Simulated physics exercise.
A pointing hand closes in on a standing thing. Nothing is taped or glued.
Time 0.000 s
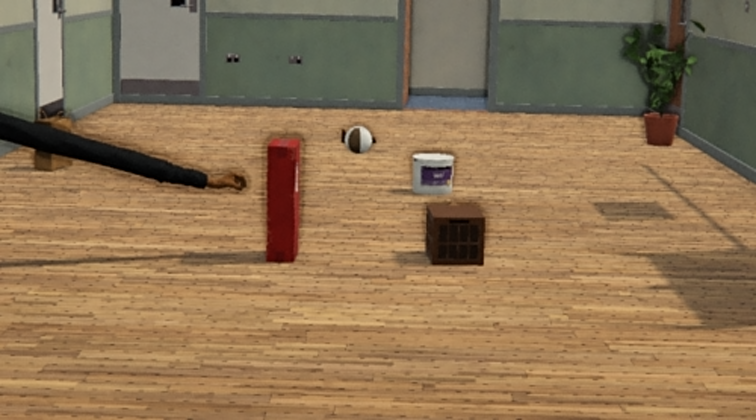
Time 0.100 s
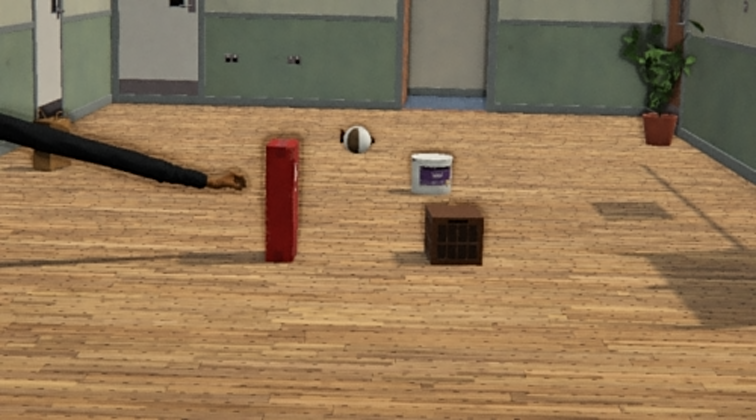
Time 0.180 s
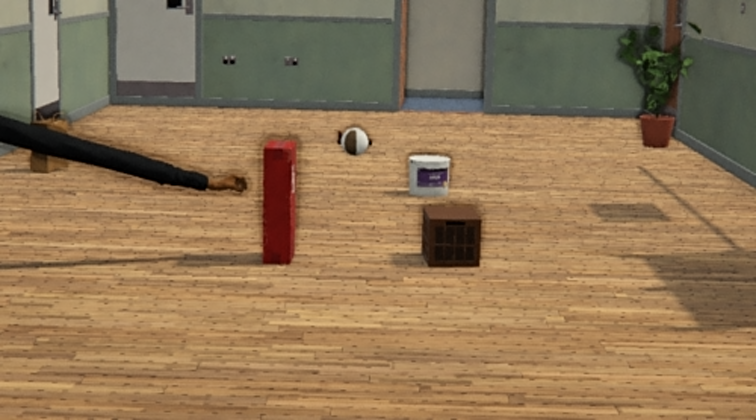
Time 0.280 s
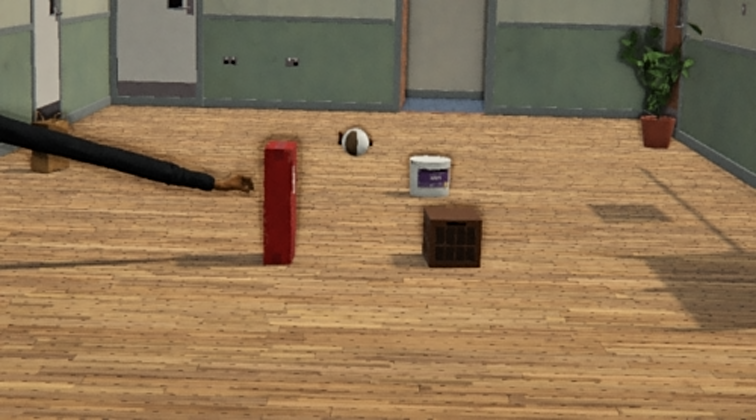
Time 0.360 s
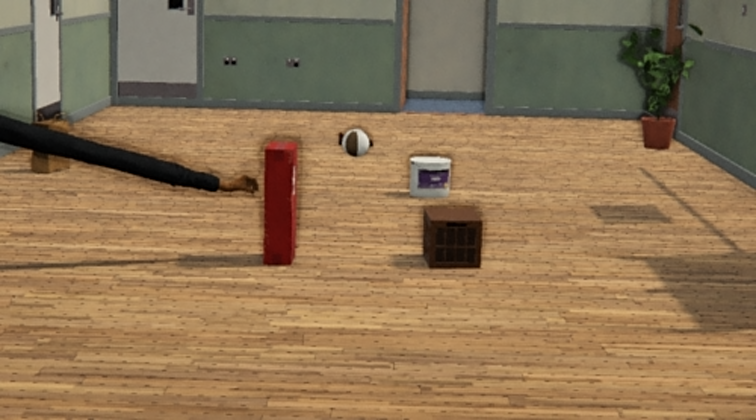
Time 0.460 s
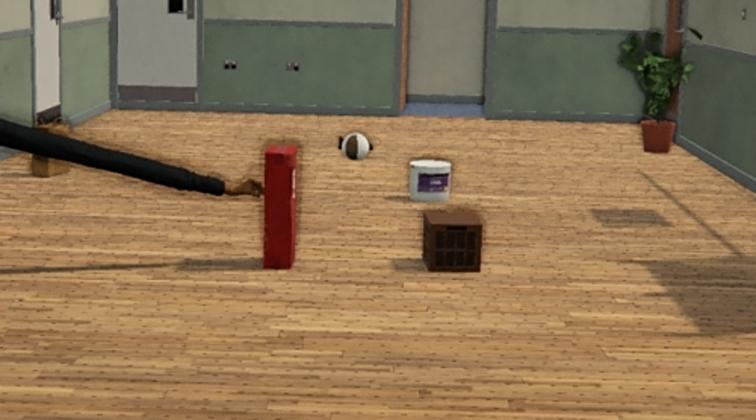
The clip opens on a wooden floor where a dark-sleeved arm reaches in from the left toward an upright red box, with a ball, a white bucket and a brown crate standing nearby. The hand edges slowly right, narrowing the gap to the box, while the objects stay in place.
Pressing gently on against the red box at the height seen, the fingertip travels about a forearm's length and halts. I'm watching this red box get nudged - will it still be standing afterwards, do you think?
No, it will fall over.
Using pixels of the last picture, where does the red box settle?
The object ends up somewhere near (358, 252).
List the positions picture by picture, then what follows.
Red box (283, 200), in the first frame.
Red box (282, 200), in the second frame.
Red box (280, 202), in the third frame.
Red box (280, 202), in the fourth frame.
Red box (281, 203), in the fifth frame.
Red box (280, 207), in the sixth frame.
After 0.86 s, red box tipped 16° from how it was near (297, 206).
After 1.26 s, red box tipped 55° from how it was near (334, 221).
After 1.46 s, red box on its side near (356, 247).
At rest (2.3 s), tipped over on the floor, red box. Seen from the same camera at the end, red box near (358, 252).
